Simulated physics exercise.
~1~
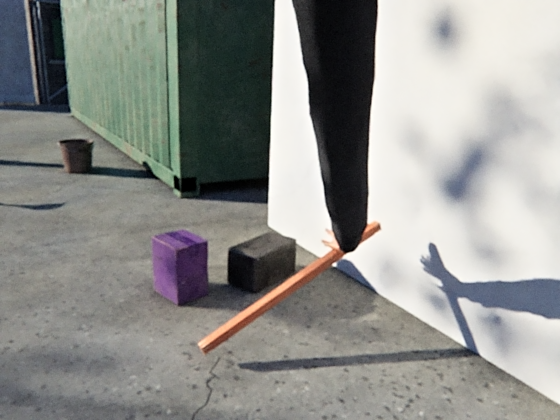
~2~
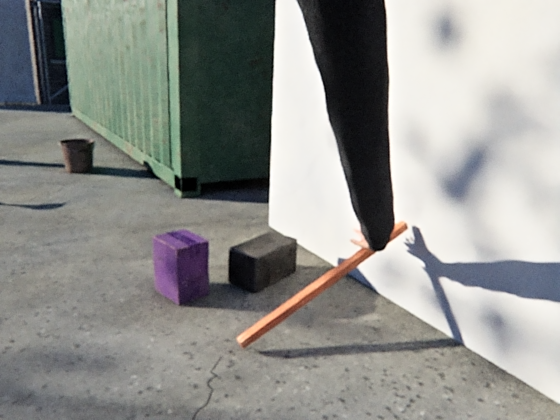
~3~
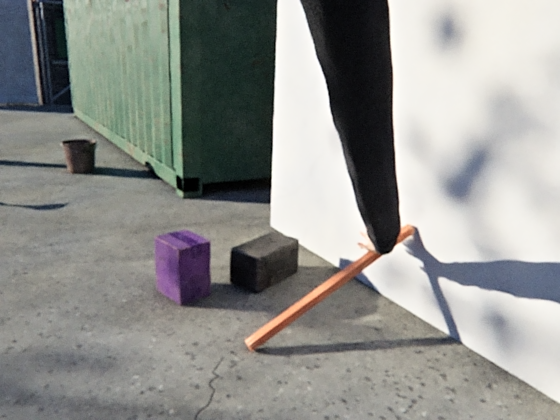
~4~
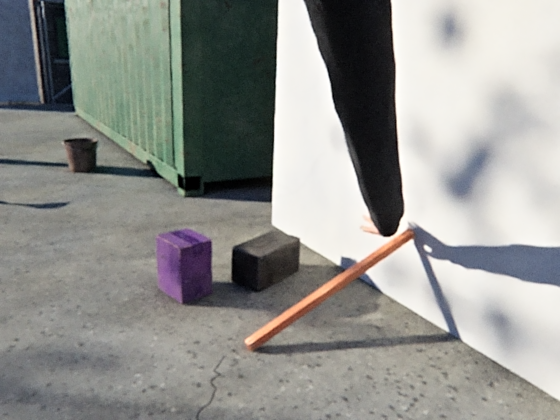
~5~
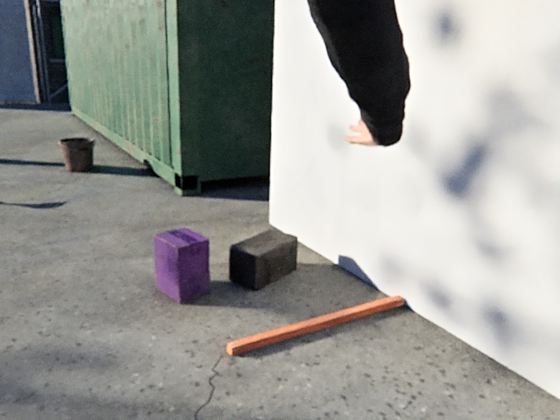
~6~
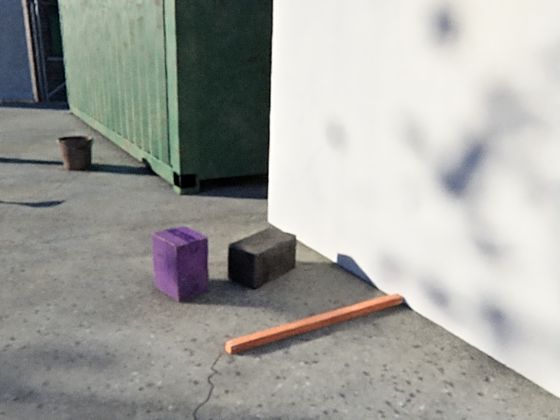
A dark-sleeved arm reaches down from the top, holding an orange pole at a slant beside a white wall on the right, seen from slightly above by a gently swaying camera. On the grey paved ground, a purple box and a black box sit to the left of it, with a green container and a small brown bucket behind. The hand moves the pole to the right and rests its upper end against the wall. Then the fingers let go and the arm draws back upward. The pole slips down and ends lying on the ground, while both boxes stay put.
